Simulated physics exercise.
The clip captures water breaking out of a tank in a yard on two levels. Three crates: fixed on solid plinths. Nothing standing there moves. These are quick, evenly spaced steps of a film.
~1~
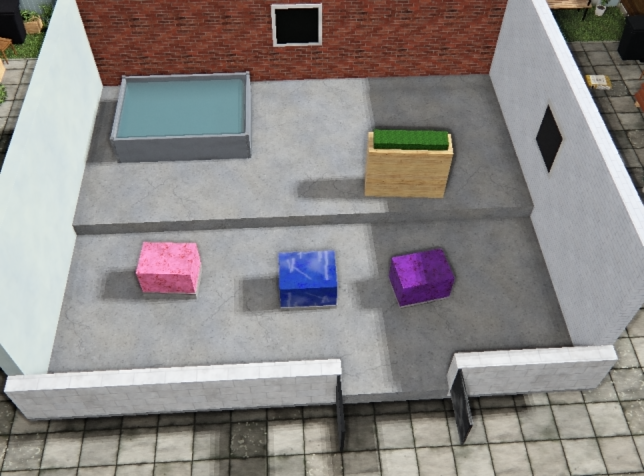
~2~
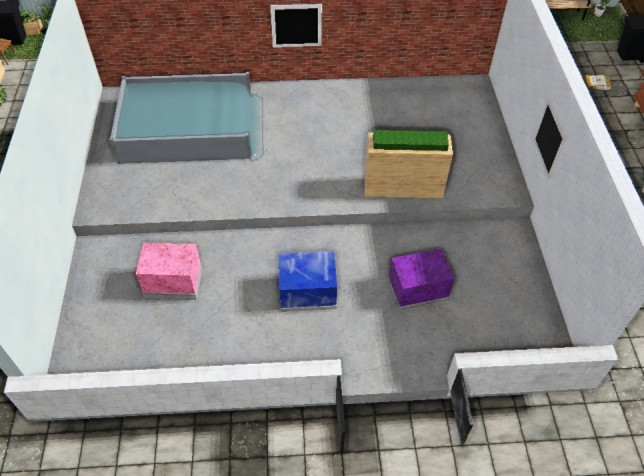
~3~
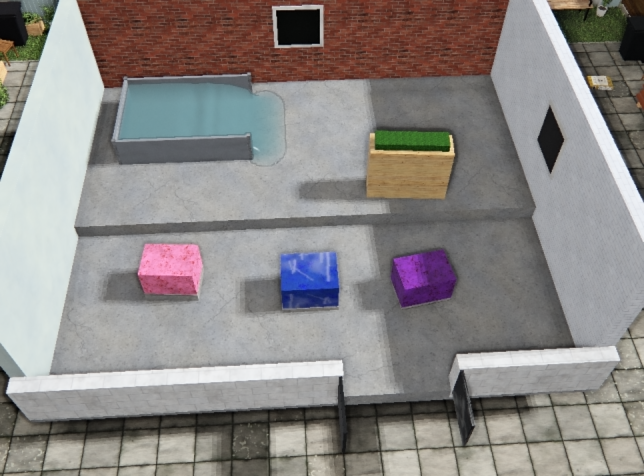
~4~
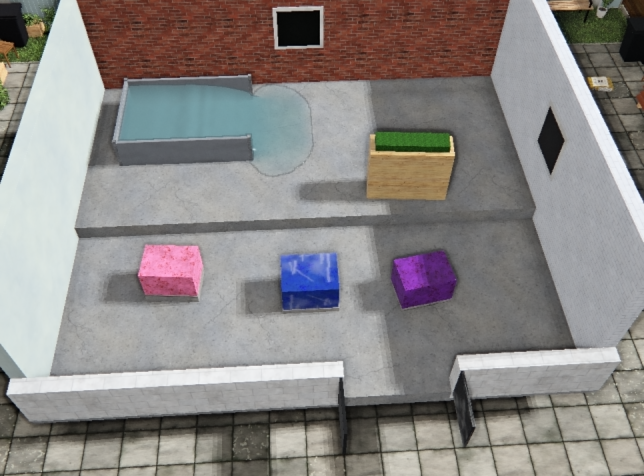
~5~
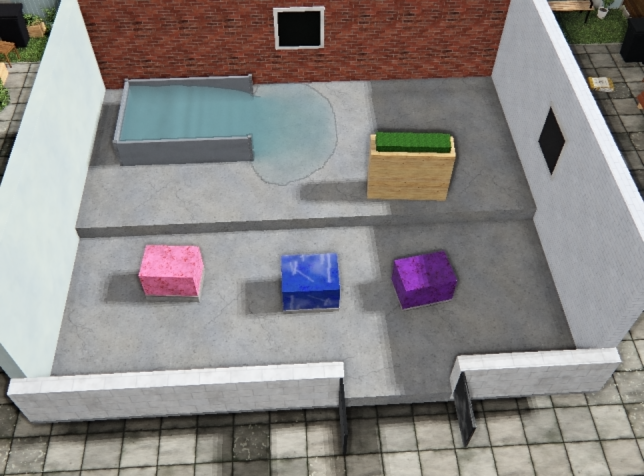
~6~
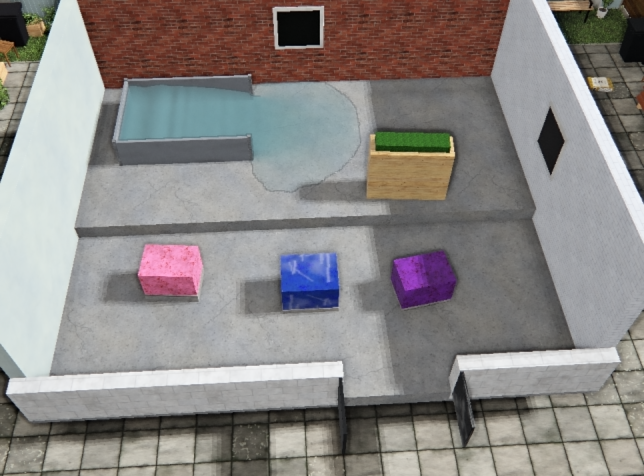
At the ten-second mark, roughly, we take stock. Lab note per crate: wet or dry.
Result - blue crate: Dry; pink crate: Dry; purple crate: Wet.
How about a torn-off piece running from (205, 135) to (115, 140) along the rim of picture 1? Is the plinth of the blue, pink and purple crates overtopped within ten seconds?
I'd expect the blue crate goes wet, the pink crate goes wet, and the purple crate goes wet.
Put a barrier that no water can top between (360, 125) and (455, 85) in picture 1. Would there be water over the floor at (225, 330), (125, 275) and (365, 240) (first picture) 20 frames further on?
Taking the three spots in order: Spared, spared, soaked.
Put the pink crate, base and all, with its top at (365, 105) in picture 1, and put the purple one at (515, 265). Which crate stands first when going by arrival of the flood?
Pink-painted one.
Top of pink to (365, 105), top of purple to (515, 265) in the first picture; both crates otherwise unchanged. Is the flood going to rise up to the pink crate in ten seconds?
As for the pink crate, it is dampened.
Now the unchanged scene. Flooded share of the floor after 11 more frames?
I reckon 35 per cent or so.
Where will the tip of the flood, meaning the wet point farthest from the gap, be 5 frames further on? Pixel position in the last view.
My guess is roughly (459, 127).
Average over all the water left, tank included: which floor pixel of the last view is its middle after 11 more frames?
It is near (287, 129).
A moment on, water covers 25 % of the floor; the blue crate not reached, the pink crate not reached, the purple crate not reached.
Next, water covers 35 % of the floor; the blue crate not reached, the pink crate not reached, the purple crate not reached.
Then, water covers 40 % of the floor; the blue crate water round its plinth, the pink crate not reached, the purple crate water round its plinth.
Later, water covers 55 % of the floor; the blue crate water round its plinth, the pink crate not reached, the purple crate water round its plinth.
In the end, water covers 75 % of the floor; the blue crate stayed above the water, the pink crate stayed above the water, the purple crate was topped.
